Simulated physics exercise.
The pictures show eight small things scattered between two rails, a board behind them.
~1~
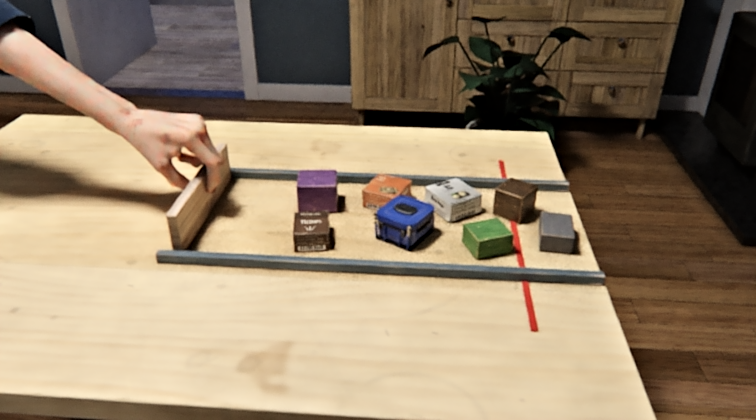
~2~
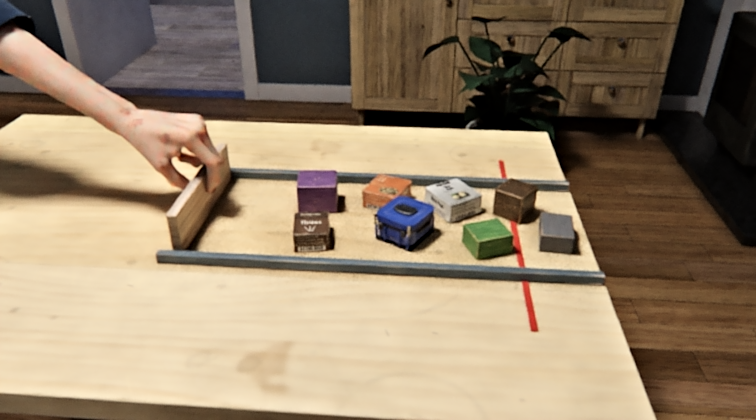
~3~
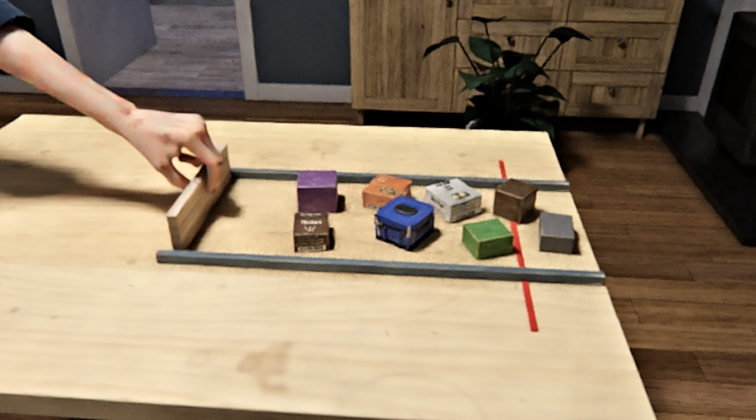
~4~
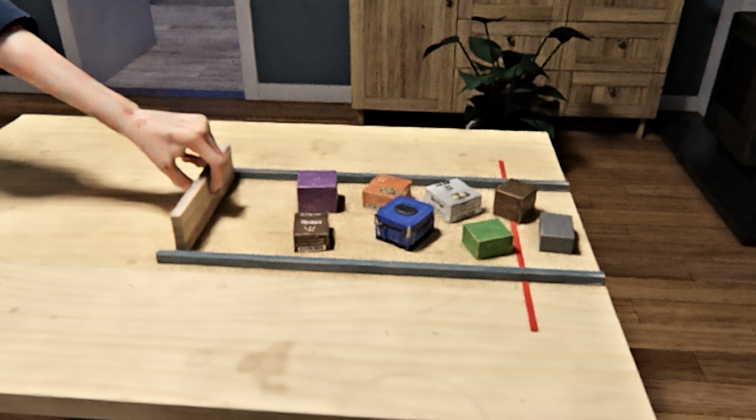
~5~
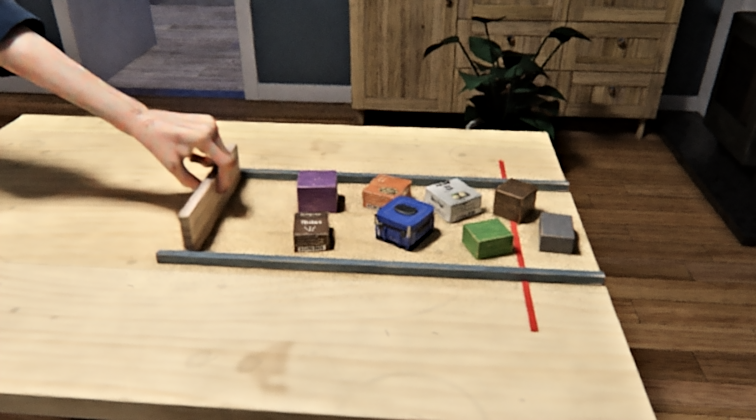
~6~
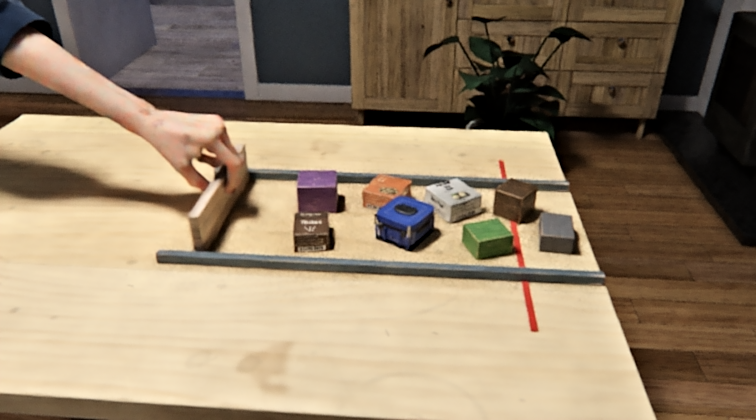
On a wooden table, a hand slides a board slightly right toward eight small objects.
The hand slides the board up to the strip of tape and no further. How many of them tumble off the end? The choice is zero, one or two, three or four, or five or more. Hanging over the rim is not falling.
Outcome: The number that fall off is three or four.
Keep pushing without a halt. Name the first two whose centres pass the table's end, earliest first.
Earliest first: The black block, the grey block.
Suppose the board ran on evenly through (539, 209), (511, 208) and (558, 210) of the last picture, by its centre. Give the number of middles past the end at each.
It would be 6, 4 and 6.
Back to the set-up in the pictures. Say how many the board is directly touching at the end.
2 of them.
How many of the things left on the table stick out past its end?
2 of them.
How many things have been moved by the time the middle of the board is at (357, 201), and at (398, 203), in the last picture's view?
By then 5, and 7.
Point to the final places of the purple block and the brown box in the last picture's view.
First (532, 201), then (538, 243).
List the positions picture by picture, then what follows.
In the first frame, grey block (556, 233); black block (515, 200); green block (487, 238); board (203, 195); tape (514, 228).
In the second frame, black block (515, 200); orange box (387, 193).
In the third frame, green block (487, 239); brown box (312, 231).
In the fourth frame, grey block (556, 233); board (206, 195).
In the fifth frame, black block (515, 200); white box (453, 200).
In the sixth frame, grey block (556, 233); black block (515, 200); green block (487, 239); board (222, 196); tape (514, 228).
Early on, none off yet; grey block at rest near (556, 233); black block at rest near (515, 200); green block at rest near (487, 239).
Finally, the number that fall off is three or four; lost, white box, green block, black block and grey block.
